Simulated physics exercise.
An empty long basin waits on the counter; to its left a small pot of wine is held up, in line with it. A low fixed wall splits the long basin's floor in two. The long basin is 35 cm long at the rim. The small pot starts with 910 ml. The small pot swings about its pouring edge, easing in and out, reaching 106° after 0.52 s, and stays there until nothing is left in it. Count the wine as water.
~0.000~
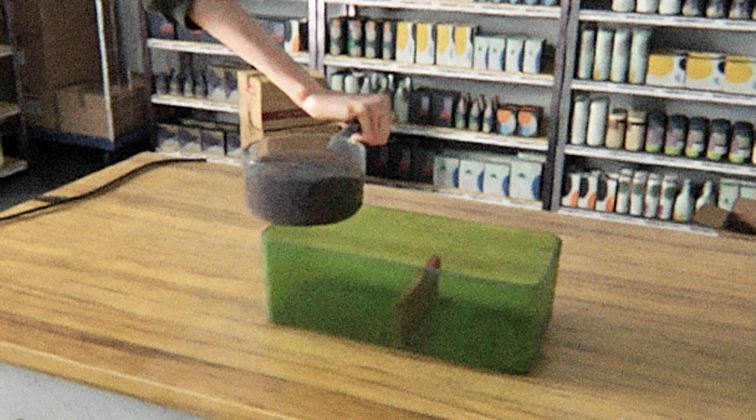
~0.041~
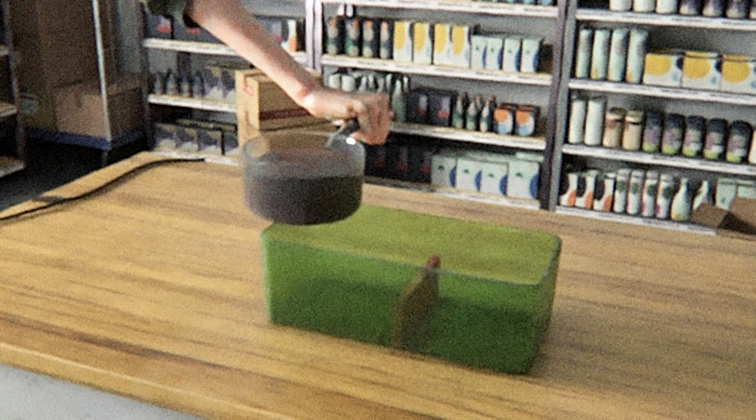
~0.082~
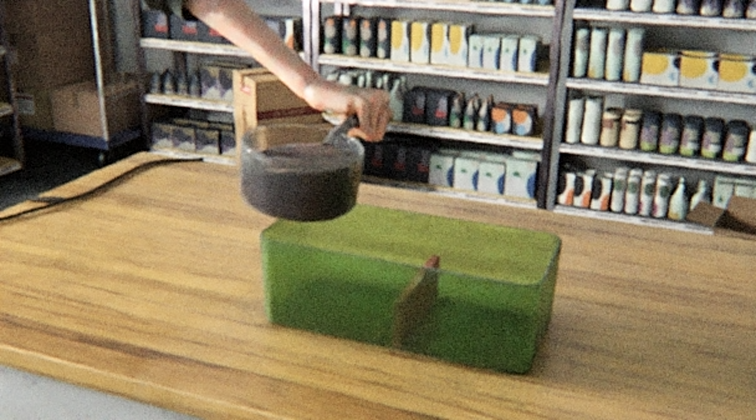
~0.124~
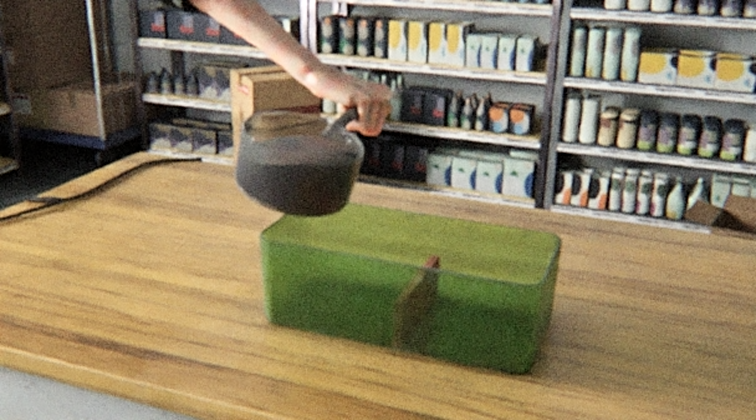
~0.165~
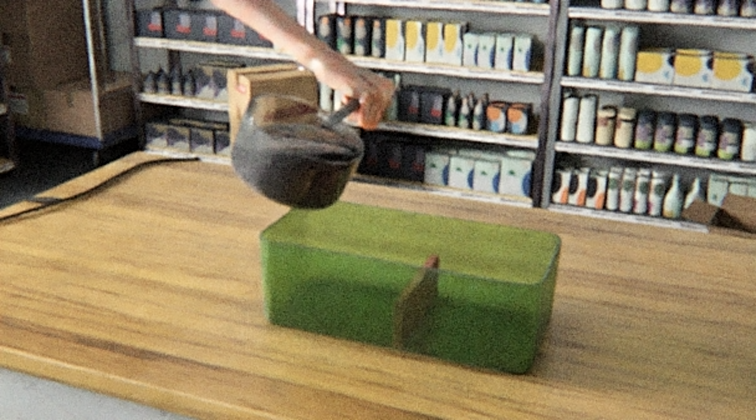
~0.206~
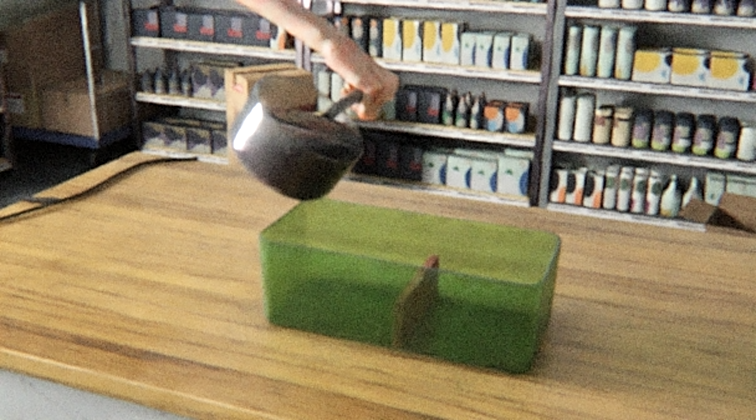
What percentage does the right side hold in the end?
The far part has some 66 per cent.
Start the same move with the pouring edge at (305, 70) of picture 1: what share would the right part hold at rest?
Then about 30 per cent.
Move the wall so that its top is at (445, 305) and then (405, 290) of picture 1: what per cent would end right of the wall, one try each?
In turn about 40 and 70 per cent.
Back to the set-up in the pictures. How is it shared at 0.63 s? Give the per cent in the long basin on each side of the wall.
Left about 6, right about 78.
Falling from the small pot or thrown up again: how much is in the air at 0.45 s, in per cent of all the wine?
About 48 per cent.
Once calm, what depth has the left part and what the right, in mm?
Left about 10 mm, right about 26 mm.
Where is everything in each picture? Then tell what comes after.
In the first picture, tilt 0°; pouring edge (360, 160); surface from (256, 158) to (360, 173); the long basin's rim runs from (286, 217) to (552, 262); the wall's top is at (419, 278).
In the second picture, tilt 2°; pouring edge (360, 160); surface from (255, 157) to (359, 171).
In the third picture, tilt 6°; pouring edge (359, 160); surface from (252, 154) to (358, 165).
In the fourth picture, tilt 14°; pouring edge (359, 160); surface from (249, 145) to (358, 158).
In the fifth picture, tilt 24°; pouring edge (358, 160); surface from (247, 130) to (360, 154).
In the sixth picture, tilt 36°; pouring edge (357, 160); surface from (246, 111) to (349, 145); 2 per cent is over the edge.
Then, 0.45 s in, the tilt is 101° and 43 per cent is still to pour, 5 is left of the wall and 3 right of it.
Then, 0.63 s in, the tilt is 106° and 5 per cent is still to pour, 6 is left of the wall and 79 right of it.
Then, 0.82 s in, the tilt is 106° and 1 per cent is still to pour, 13 is left of the wall and 53 right of it.
Then, 1.02 s in, the tilt is 106° and 1 per cent is still to pour, 25 is left of the wall and 67 right of it.
Finally, 27 per cent lies left of the wall, 66 right of it and 7 outside.
